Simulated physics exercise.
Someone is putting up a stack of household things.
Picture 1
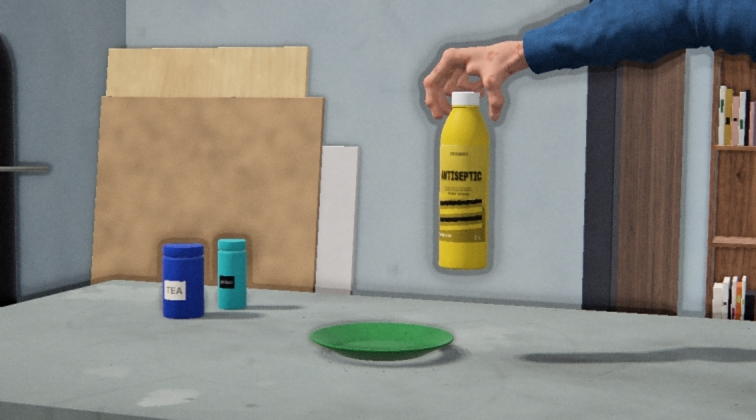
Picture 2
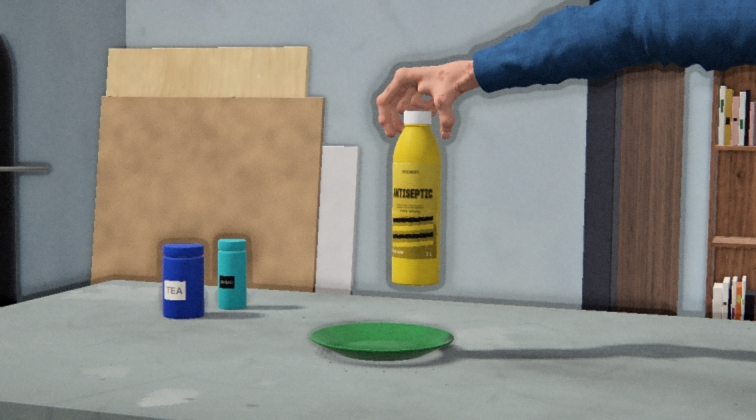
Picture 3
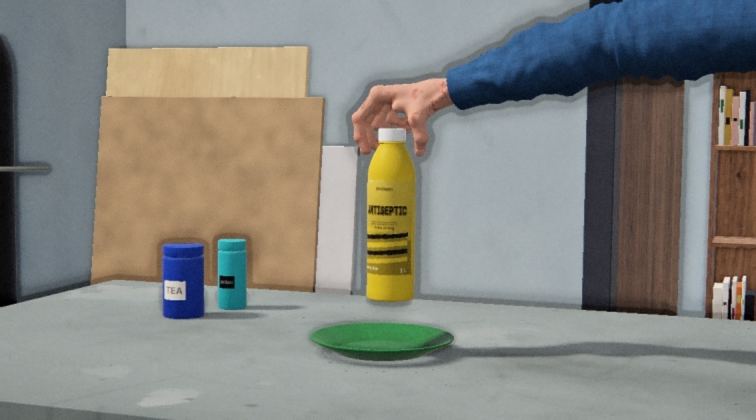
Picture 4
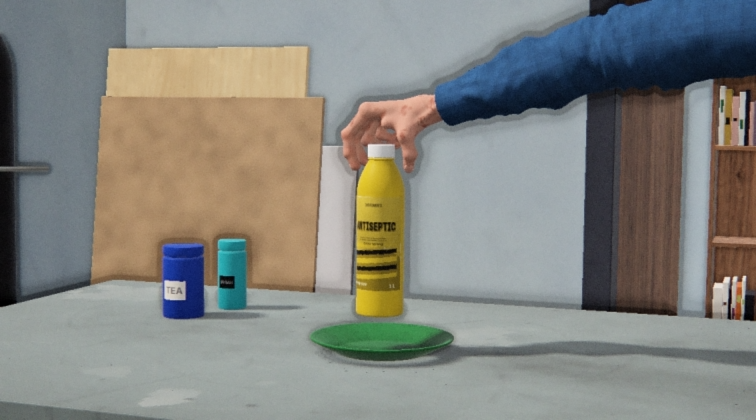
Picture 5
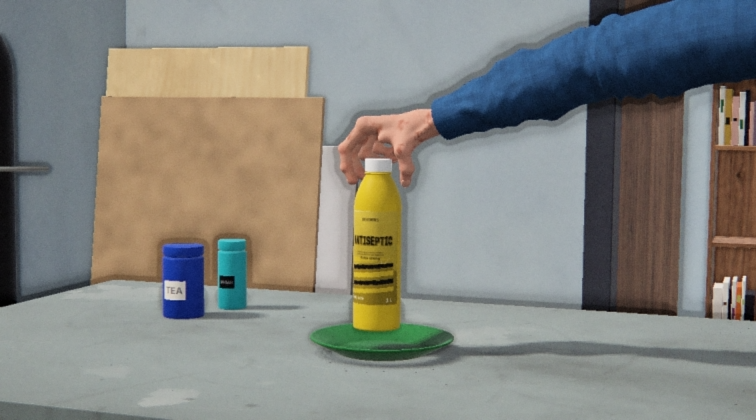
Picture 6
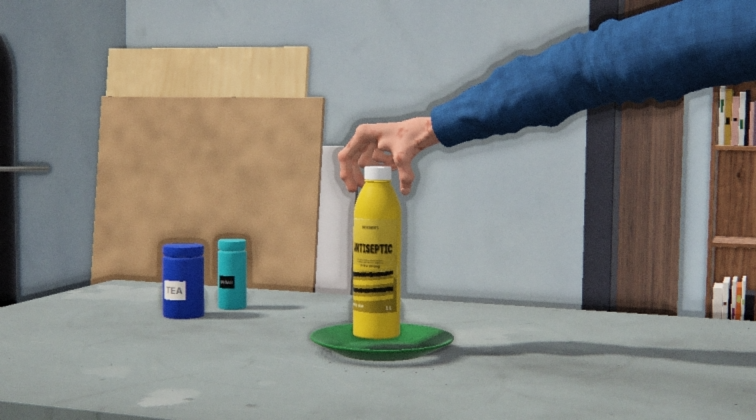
An arm in a blue sleeve reaches in from the right over a grey tabletop, seen from slightly above in a room with leaning boards and a bookshelf. A blue jar labelled tea and a turquoise shaker stand at left, with a green plate near the centre. The hand carries a yellow antiseptic bottle leftward and down, then lowers it onto the plate, while the camera stays still.
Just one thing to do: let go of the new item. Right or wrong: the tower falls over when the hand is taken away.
Wrong.
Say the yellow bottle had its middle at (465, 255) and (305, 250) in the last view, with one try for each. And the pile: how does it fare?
The pile collapses the first time and collapses the second time.
Then, 0.50 s past the last view, nothing moves.
Then, 1.30 s past the last view, yellow bottle resting near (377, 252).
Finally, all 4 still in place. Final places as the last picture's camera would see them, yellow bottle near (377, 252). The pile stays up.
